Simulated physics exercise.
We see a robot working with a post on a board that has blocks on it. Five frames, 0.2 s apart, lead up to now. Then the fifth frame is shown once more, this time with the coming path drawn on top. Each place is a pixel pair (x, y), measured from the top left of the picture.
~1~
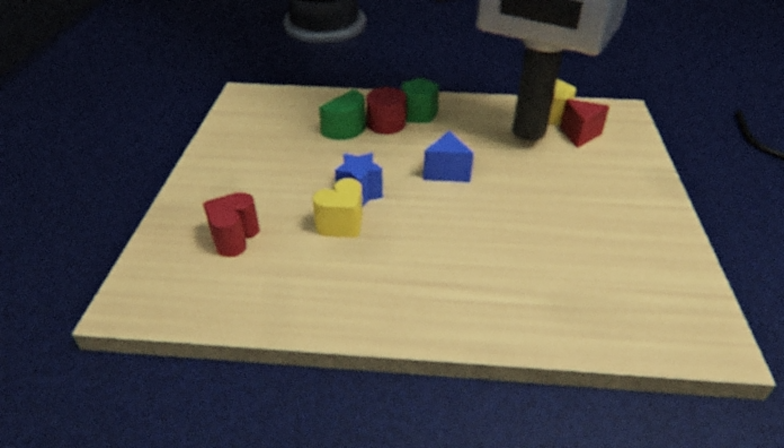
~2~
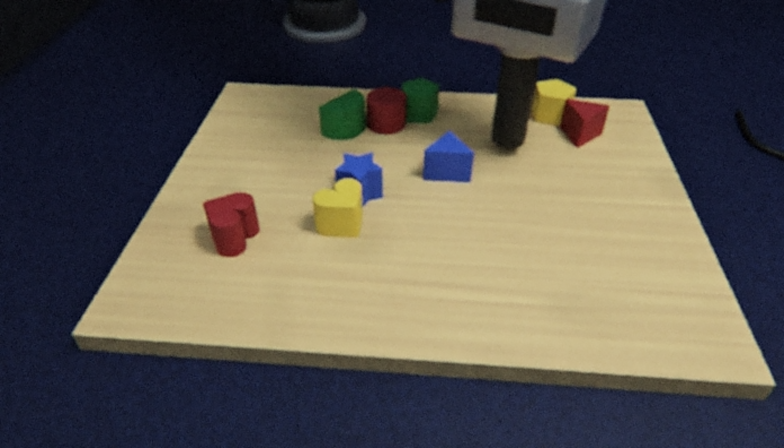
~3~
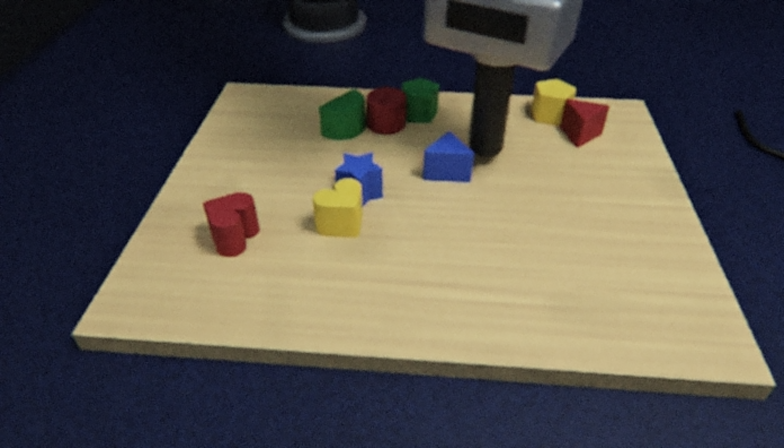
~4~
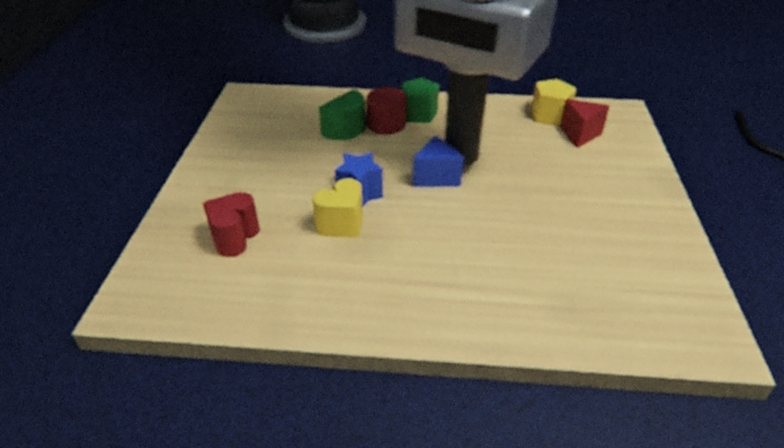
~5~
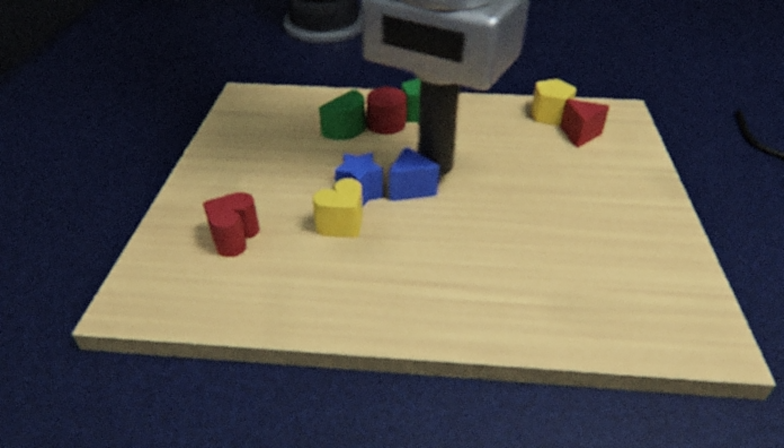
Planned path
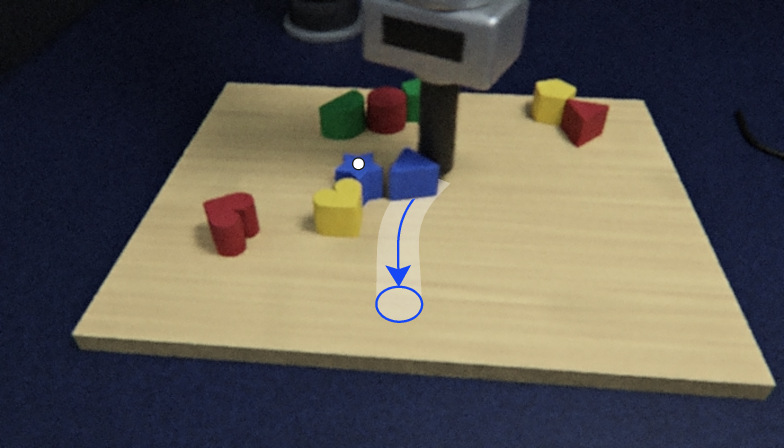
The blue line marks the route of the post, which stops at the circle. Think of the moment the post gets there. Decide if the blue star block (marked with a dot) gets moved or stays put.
At the moment the path ends, the blue star block still stands where it did.
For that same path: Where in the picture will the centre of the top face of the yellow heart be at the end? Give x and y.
I expect it at (317, 199).
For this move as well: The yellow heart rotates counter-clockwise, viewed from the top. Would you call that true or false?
That claim is true.
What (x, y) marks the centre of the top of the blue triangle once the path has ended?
In the picture, that point is around (363, 193).
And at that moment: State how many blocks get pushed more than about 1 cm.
I'd put the number at two.
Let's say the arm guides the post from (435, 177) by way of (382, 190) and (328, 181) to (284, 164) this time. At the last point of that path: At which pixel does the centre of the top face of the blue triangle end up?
It is at (371, 181).
The drawn path runs from (435, 177) by way of (407, 210) and (398, 252) to (399, 304); the dot is on the blue star block.
On the path given first. One third of the way, post at (407, 200); yellow heart at (322, 198); blue triangle at (372, 188), turned 40° clockwise.
Two thirds of the way, post at (398, 242); yellow heart at (317, 199), turned 20° anticlockwise; blue triangle at (363, 193), turned 55° clockwise.
At the end, post at (399, 293); yellow heart at (317, 199), turned 20° anticlockwise; blue star block not moved; blue triangle at (363, 193), turned 55° clockwise.
